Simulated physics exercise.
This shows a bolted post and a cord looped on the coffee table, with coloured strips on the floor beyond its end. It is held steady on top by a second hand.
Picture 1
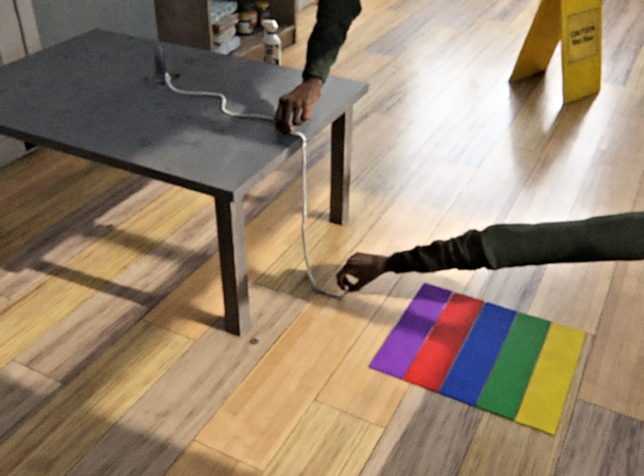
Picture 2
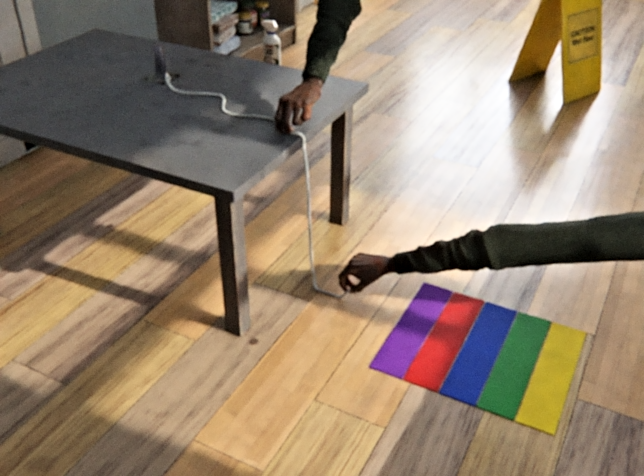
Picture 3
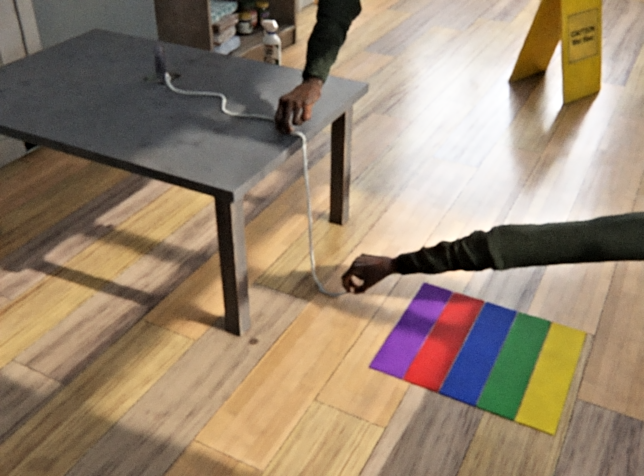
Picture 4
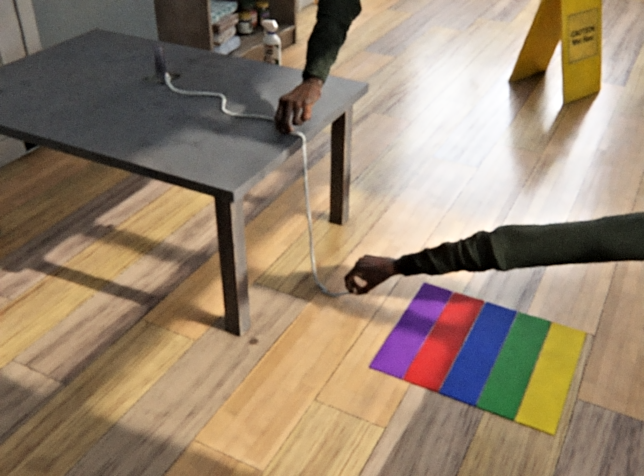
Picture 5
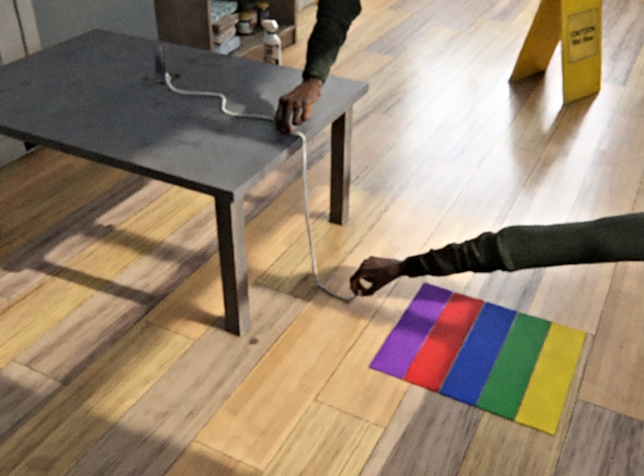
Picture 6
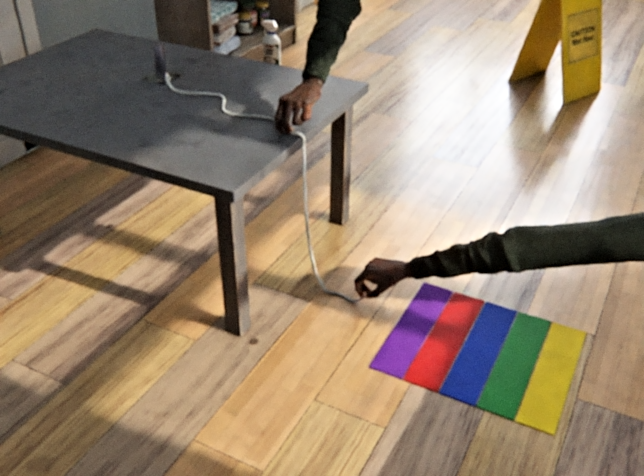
In a room with a wooden floor, one hand held a white cord at a dark table's edge while another drew its lower end slightly right, near purple, red, blue, green and yellow strips.
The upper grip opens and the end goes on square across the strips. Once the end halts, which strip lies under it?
The blue strip lies under it.
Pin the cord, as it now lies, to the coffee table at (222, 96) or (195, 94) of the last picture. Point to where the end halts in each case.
First try at (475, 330), second at (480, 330).
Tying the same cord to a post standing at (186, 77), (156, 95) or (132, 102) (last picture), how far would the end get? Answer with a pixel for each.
Estimated pixels per try: (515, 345); (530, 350); (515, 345).
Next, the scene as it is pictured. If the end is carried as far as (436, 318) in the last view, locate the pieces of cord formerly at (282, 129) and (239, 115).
First at (306, 139), next at (264, 116).
Soon after, end near (436, 318); over red.
After that, end near (470, 329); over blue.
At the stop, end near (490, 336); over blue. The end stops over the blue strip.
